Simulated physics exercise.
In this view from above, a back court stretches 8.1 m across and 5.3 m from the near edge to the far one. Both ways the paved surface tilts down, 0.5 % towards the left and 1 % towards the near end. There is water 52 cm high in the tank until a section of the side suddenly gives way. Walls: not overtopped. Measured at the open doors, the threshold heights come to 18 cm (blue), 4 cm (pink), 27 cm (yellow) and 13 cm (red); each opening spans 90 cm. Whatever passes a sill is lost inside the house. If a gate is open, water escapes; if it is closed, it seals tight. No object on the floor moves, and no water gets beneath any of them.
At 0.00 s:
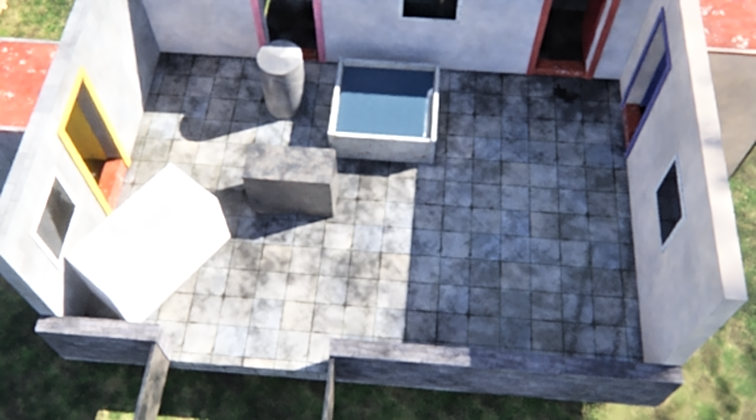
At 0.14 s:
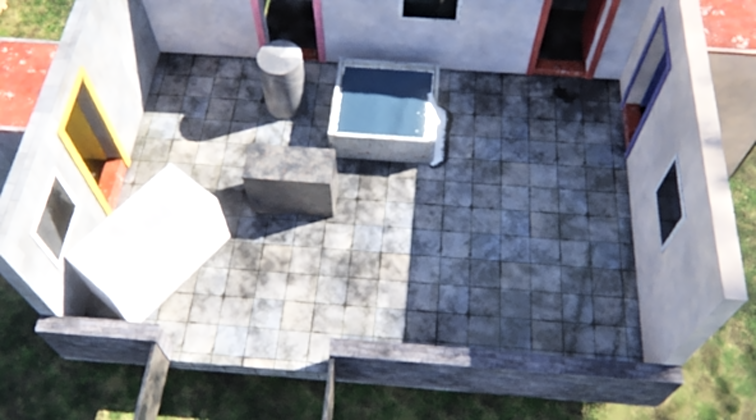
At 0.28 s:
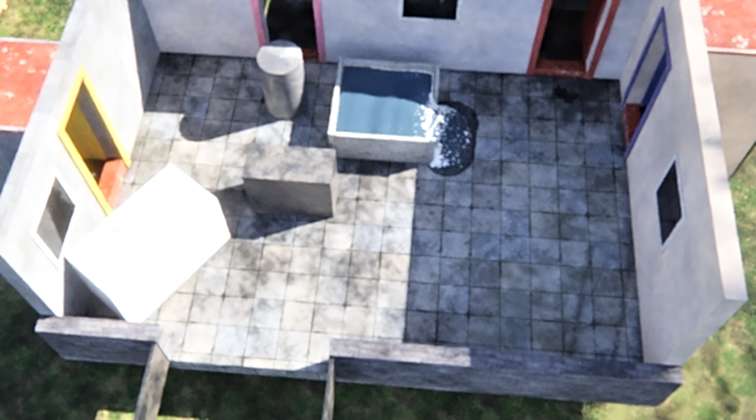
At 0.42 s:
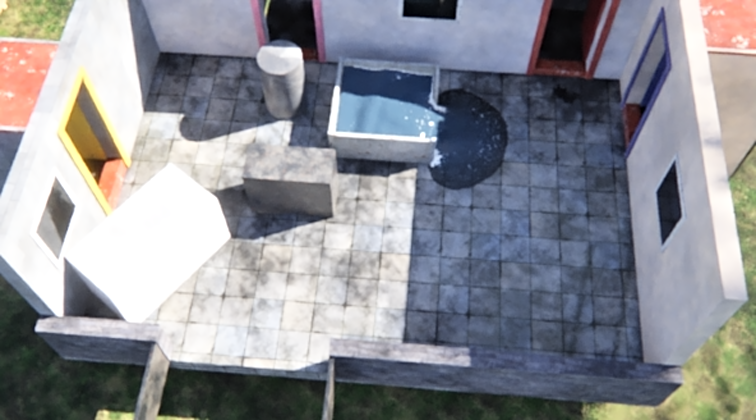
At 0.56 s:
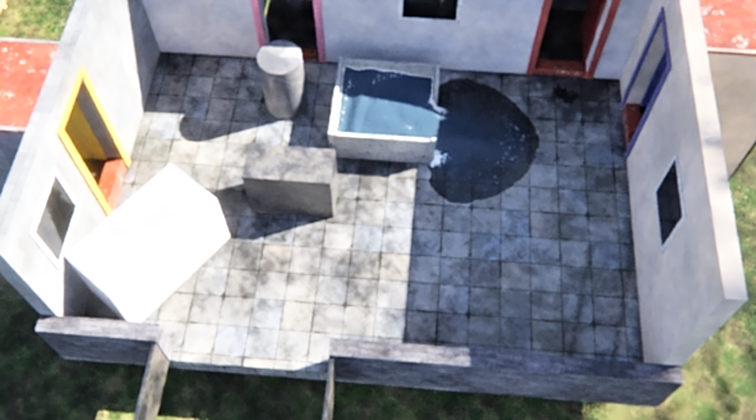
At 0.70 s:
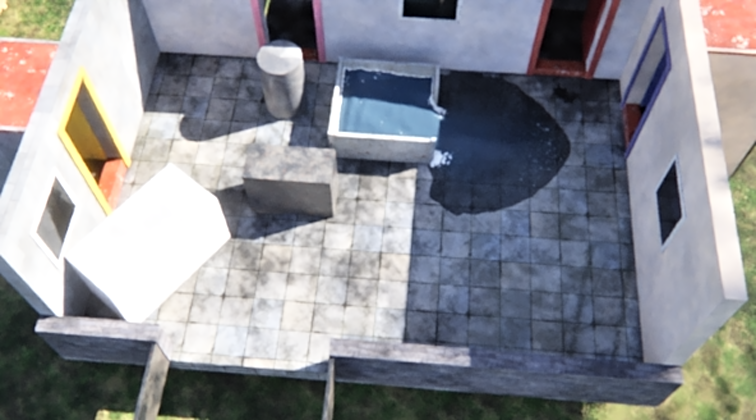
To begin with, a full tank of water stands whole and still near the back wall of a paved, walled court. Water then breaks out at the tank's right side and splashes onto the tiles, spreading rightward and toward the viewer in a widening dark pool as the level inside drops slightly.
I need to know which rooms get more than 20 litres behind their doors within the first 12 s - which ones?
At the blue door the amount let in will fall short of the limit, at the pink door the amount let in will fall short of the limit, at the yellow door the amount let in will fall short of the limit, at the red door the amount let in will fall short of the limit.
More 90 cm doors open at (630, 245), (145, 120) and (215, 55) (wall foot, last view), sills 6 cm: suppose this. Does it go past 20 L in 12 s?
Well, the first is on the high side, the second is on the low side, and the third is on the low side.
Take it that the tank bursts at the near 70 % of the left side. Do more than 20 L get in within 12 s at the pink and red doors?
Short answer, against that limit: Pink overshoots, red is fine.
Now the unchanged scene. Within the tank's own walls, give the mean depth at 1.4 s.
The mean depth is around 29 cm.
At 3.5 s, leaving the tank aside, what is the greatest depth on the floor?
Max depth: About 19 centimetres.
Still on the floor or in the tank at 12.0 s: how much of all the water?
About 92 per cent.
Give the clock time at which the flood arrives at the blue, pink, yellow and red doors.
Arrival times - blue: 1.1 s; pink: 6.5 s; yellow: Not in the 12 s; red: 1.2 s.
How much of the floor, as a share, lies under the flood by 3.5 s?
Around 30 per cent wet.
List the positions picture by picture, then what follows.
The first frame shows the tank at (386, 102) is whole and still, 52 cm deep.
In the second frame, the front is at (437, 163), 0.6 m from the gap at (432, 129); 0.1 m2 of floor is under water; 52 cm left at the back of the tank.
In the third frame, the front is at (459, 168), 0.8 m from the gap at (432, 130); 0.7 m2 of floor is under water; 52 cm left at the back of the tank.
In the fourth frame, water pours out at (432, 130) and has run 1.2 m, to (501, 125); typically 6 cm deep outside, 50 cm at the tank's back.
In the fifth frame, water pours out at (432, 130) and has run 1.7 m, to (534, 139); typically 5 cm deep outside, 45 cm at the tank's back.
In the sixth frame, the front is at (564, 153), 2.2 m from the gap at (432, 130); 3.7 m2 of floor is under water; 45 cm left at the back of the tank.
After 1.4 s water covers 25 % of the floor and is deepest (24 cm) near (442, 142); blue door 16 cm at the sill, 0 L in, pink door not reached, yellow door not reached, red door 5 cm at the sill, 0 L in.
After 2.2 s water covers 30 % of the floor and is deepest (24 cm) near (615, 101); blue door 18 cm at the sill, 0 L in, pink door not reached, yellow door not reached, red door 8 cm at the sill, 0 L in.
After 3.5 s water covers 30 % of the floor and is deepest (19 cm) near (624, 379); blue door 12 cm at the sill, 1 L in, pink door not reached, yellow door not reached, red door 11 cm at the sill, 1 L in.
After 7.0 s water covers 60 % of the floor and is deepest (12 cm) near (559, 374); blue door 4 cm at the sill, 1 L in, pink door 1 cm at the sill, 0 L in, yellow door not reached, red door 4 cm at the sill, 1 L in.
After 12.0 s water covers 70 % of the floor and is deepest (12 cm) near (79, 336); blue door 1 cm at the sill, 1 L in, pink door 1 cm at the sill, 0 L in, yellow door not reached, red door 1 cm at the sill, 1 L in.
